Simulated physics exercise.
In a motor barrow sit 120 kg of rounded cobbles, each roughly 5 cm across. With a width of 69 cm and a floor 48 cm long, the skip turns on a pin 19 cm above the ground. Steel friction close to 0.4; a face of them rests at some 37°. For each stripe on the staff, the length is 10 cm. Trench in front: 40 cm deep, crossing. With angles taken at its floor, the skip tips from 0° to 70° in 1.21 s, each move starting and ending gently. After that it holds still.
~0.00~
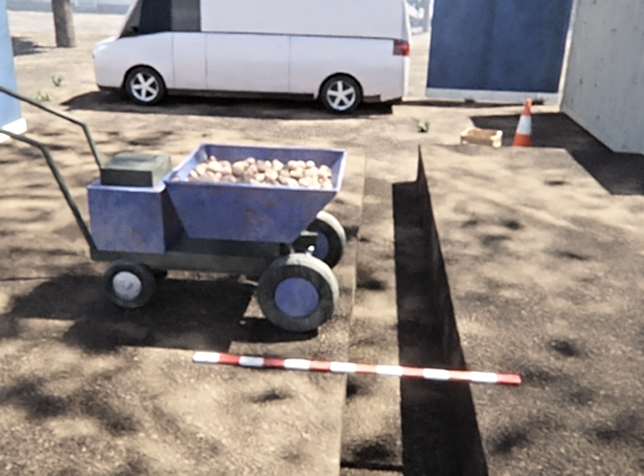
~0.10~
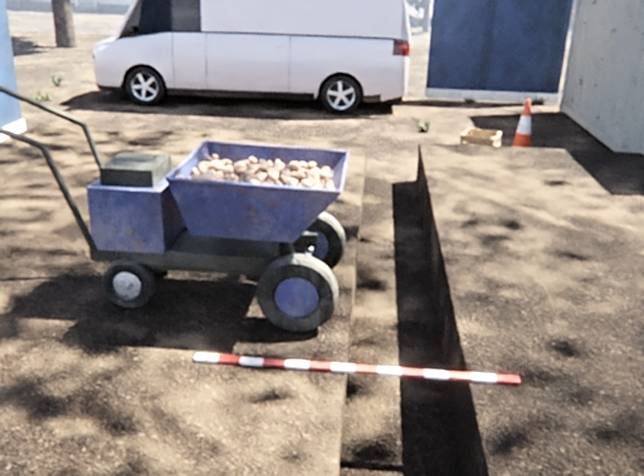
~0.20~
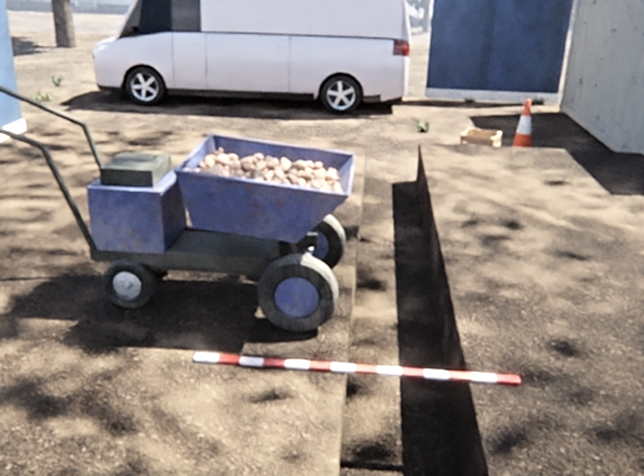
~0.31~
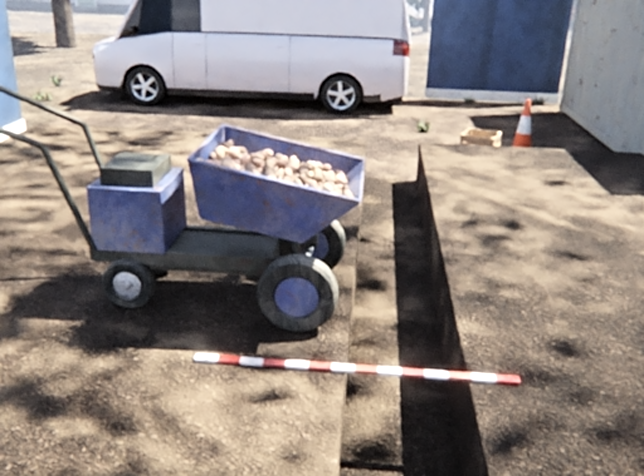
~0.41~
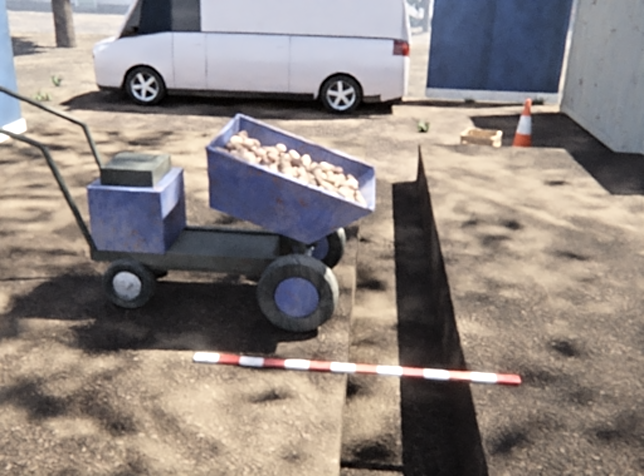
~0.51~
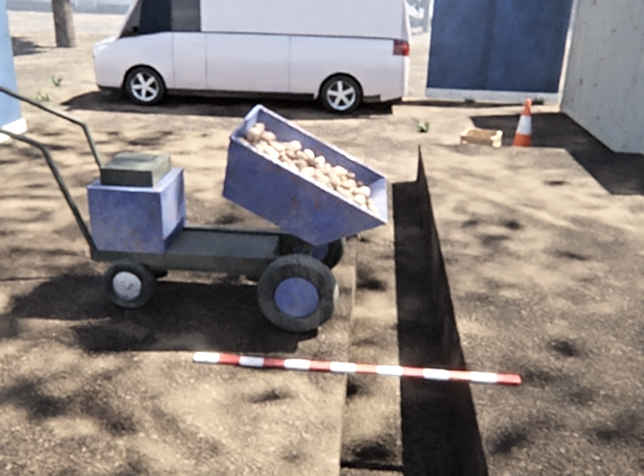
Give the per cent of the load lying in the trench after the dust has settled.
Close to 69 in every hundred.
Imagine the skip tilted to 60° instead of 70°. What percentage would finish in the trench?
Roughly 55%.
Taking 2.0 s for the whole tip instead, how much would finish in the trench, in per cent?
With that timing, about 80 per cent.
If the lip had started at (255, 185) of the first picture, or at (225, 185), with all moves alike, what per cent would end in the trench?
From the first place around 100 per cent, from the other around 80.
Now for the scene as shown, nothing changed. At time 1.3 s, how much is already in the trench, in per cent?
25 per cent, give or take.
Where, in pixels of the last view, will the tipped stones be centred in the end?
The tipped stones centre close to (433, 361).
After 0.9 s the floor is at 59°; 100 % in the skip; the foremost stones are at (418, 260).
After 1.3 s the floor is at 70°; 62 % in the skip, 25 % in the trench, 13 % past the trench; the foremost stones are at (509, 336).
After 1.7 s the floor is at 70°; 28 % in the skip, 42 % in the trench, 30 % past the trench; the foremost stones are at (596, 338).
After 3.6 s the floor is at 70°; 0 % in the skip, 69 % in the trench, 31 % past the trench; the foremost stones are past the picture's edge.
